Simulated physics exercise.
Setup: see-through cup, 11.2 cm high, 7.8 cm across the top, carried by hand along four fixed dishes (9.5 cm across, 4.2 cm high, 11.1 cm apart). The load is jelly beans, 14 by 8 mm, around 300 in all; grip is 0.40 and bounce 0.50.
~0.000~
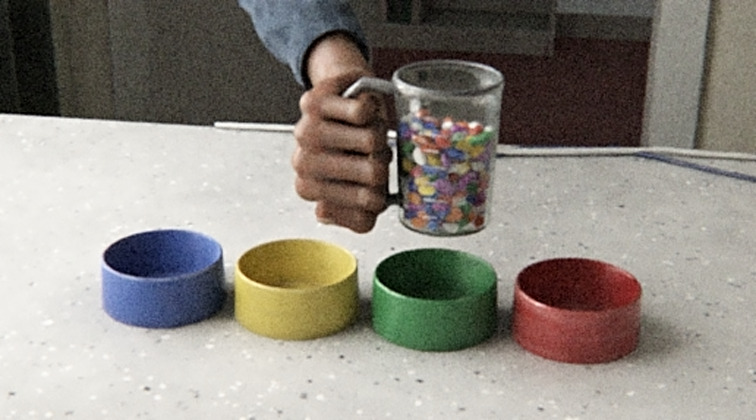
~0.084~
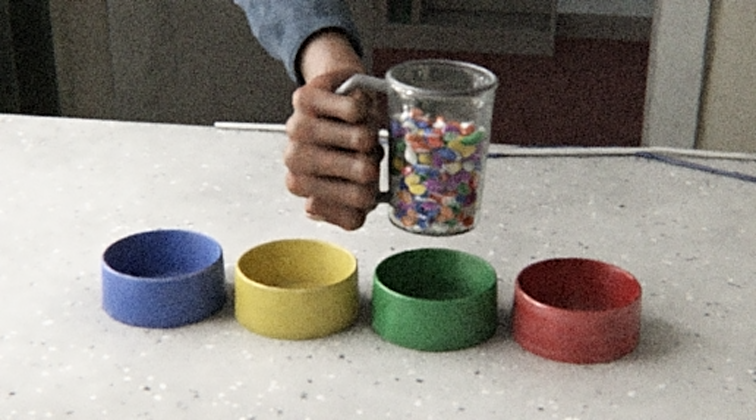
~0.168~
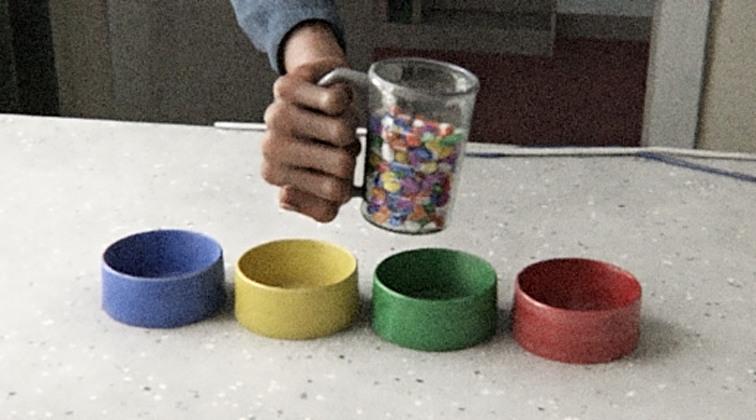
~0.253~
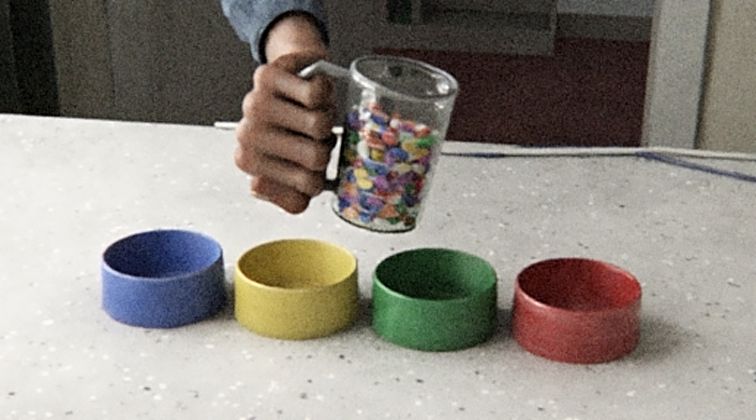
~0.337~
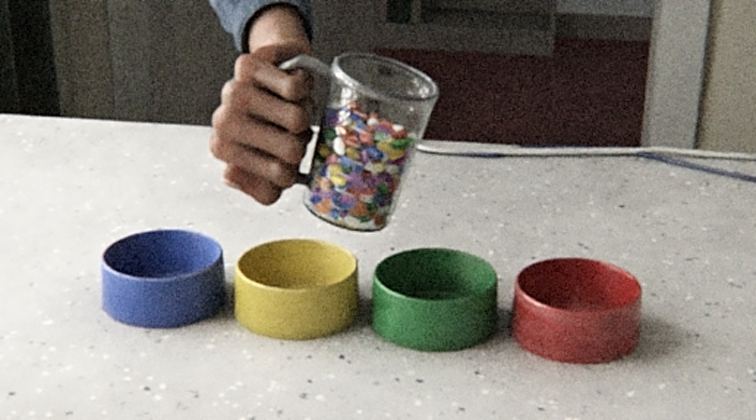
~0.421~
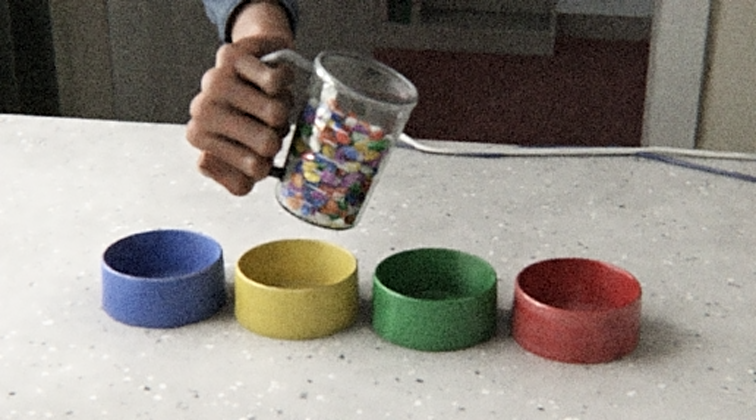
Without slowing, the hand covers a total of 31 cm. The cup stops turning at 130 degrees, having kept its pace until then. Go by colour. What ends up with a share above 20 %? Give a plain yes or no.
Red dish - no, blue dish - yes, green dish - no, yellow dish - no, counter - no.
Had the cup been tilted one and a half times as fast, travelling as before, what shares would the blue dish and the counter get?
The blue dish would get 90 and the counter 10.
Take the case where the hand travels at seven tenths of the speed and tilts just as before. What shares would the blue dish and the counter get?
Shares: Blue 90, counter 10.
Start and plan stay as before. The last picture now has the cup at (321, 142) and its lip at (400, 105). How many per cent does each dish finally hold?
Final shares - red 0 %, blue 90 %, green 0 %, yellow 0 %.
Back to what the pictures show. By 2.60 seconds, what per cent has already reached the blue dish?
I'd say around 95 per cent.
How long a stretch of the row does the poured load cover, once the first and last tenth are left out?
I'd estimate close to 6 cm.
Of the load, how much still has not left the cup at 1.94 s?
Roughly 95 in a hundred.
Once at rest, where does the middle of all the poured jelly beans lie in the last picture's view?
Approximately (157, 268) in the last view.
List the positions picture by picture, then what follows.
In the first frame, cup at (446, 149), tilt 0 degrees, lip at (502, 80), moved 0.0 cm; middle of the pieces at (444, 174); red dish at (578, 285); green dish at (435, 274); yellow dish at (297, 264); blue dish at (162, 254).
In the second frame, cup at (438, 149), tilt 2 degrees, lip at (495, 81), moved 0.6 cm; middle of the pieces at (435, 174).
In the third frame, cup at (415, 147), tilt 6 degrees, lip at (477, 85), moved 2.4 cm; middle of the pieces at (410, 172).
In the fourth frame, cup at (390, 146), tilt 11 degrees, lip at (457, 89), moved 4.3 cm; middle of the pieces at (384, 170).
In the fifth frame, cup at (366, 144), tilt 15 degrees, lip at (436, 93), moved 6.1 cm; middle of the pieces at (358, 168).
In the sixth frame, cup at (342, 143), tilt 20 degrees, lip at (416, 98), moved 8.0 cm; middle of the pieces at (332, 165); red dish at (578, 285); green dish at (435, 274); yellow dish at (297, 264); blue dish at (162, 254). Its pace works out near 55 degrees a second; the hand travels 22 cm a second.
After 1.33 s, tilt 71 degrees; cup holds 100 %.
Then, at 1.94 s, tilt 105 degrees; cup holds 95 %, blue 5 %.
After 2.60 s, tilt 130 degrees; cup holds 0 %, blue 95 %.
In the end, at 3.4 s, red 0 %, blue 95 %, green 0 %, yellow 0 %, counter 5 %.
